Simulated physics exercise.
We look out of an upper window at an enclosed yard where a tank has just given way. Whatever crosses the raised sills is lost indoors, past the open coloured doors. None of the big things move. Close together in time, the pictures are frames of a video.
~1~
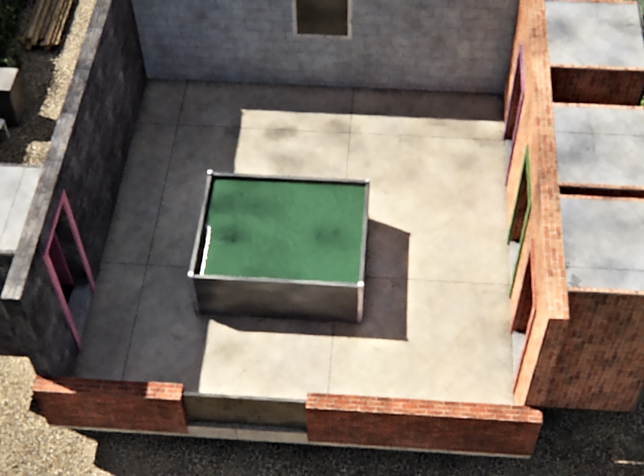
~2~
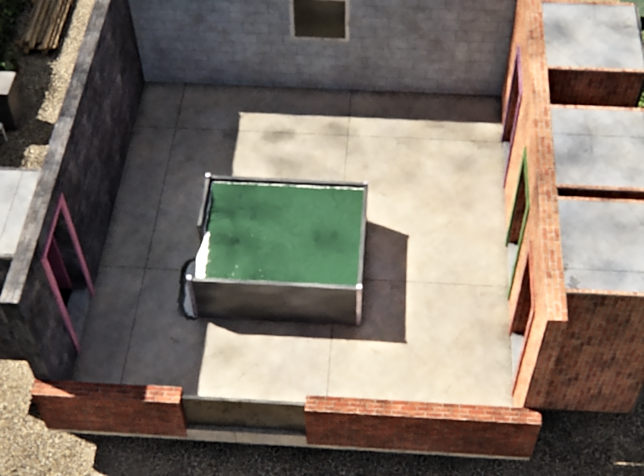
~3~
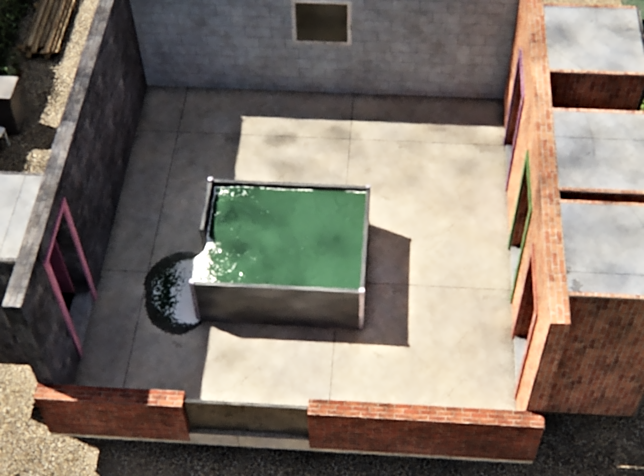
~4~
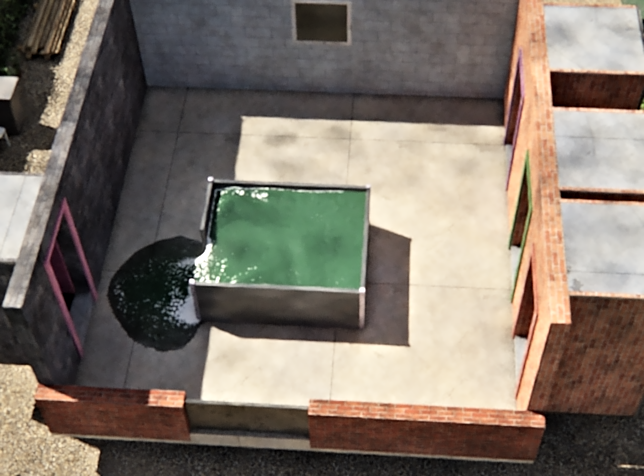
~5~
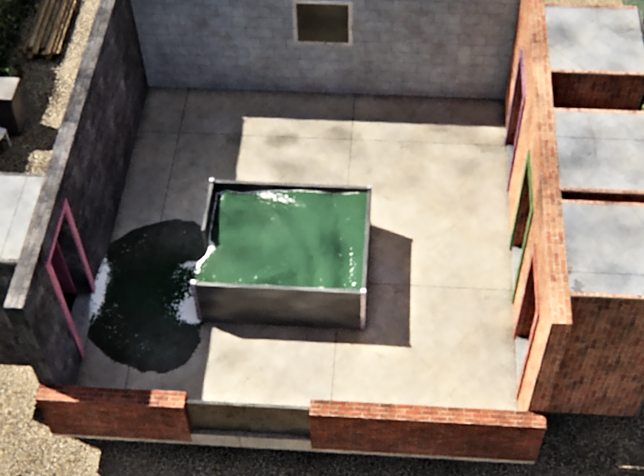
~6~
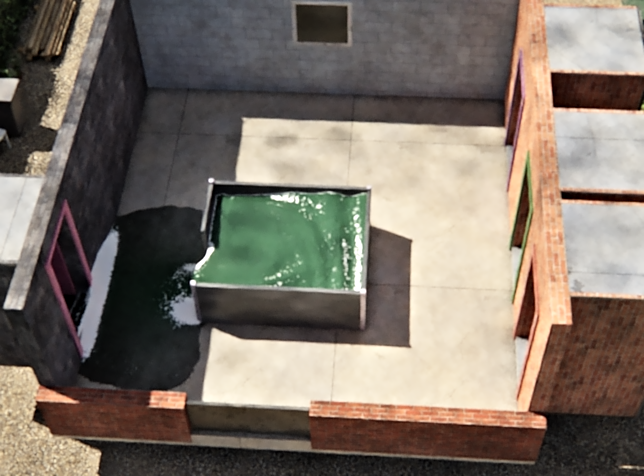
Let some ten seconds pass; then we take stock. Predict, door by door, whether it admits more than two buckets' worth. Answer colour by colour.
The purple door admits more than two, the pink door admits more than two, the green door admits two or fewer, the red door admits more than two.
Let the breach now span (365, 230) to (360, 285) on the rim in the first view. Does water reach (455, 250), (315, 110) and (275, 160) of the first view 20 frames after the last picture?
One by one: Waterlogged; unsoaked; unsoaked.
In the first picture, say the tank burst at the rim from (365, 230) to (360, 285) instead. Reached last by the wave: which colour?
That one is the door marked pink.
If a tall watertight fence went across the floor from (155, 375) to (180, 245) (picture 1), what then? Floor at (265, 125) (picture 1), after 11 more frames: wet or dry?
My call for that spot - a puddle.
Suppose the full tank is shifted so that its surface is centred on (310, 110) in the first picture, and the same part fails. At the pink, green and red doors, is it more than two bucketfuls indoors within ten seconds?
Result: Pink door stays inside the limit, green door stays inside the limit, red door tops the limit.
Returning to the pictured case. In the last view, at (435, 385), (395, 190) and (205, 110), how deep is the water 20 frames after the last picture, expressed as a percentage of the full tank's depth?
Taking the places in turn, I get roughly 4, 0 and 14 percent.
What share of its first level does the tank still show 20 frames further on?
Somewhere near 44 %, give or take.
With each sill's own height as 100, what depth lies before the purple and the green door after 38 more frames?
Roughly 190 % and 60 %, respectively.
A moment on, water covers 15 % of the floor; the purple door not reached, the pink door over two buckets in, the green door not reached, the red door not reached.
Next, water covers 30 % of the floor; the purple door not reached, the pink door far over two buckets in, the green door not reached, the red door not reached.
Then, water covers 65 % of the floor; the purple door not reached, the pink door far over two buckets in, the green door not reached, the red door not reached.
Later, water covers 95 % of the floor; the purple door under two buckets in, the pink door far over two buckets in, the green door wet at the sill, nothing in, the red door far over two buckets in.
In the end, water covers 100 % of the floor; the purple door far over two buckets in, the pink door far over two buckets in, the green door wet at the sill, nothing in, the red door far over two buckets in.
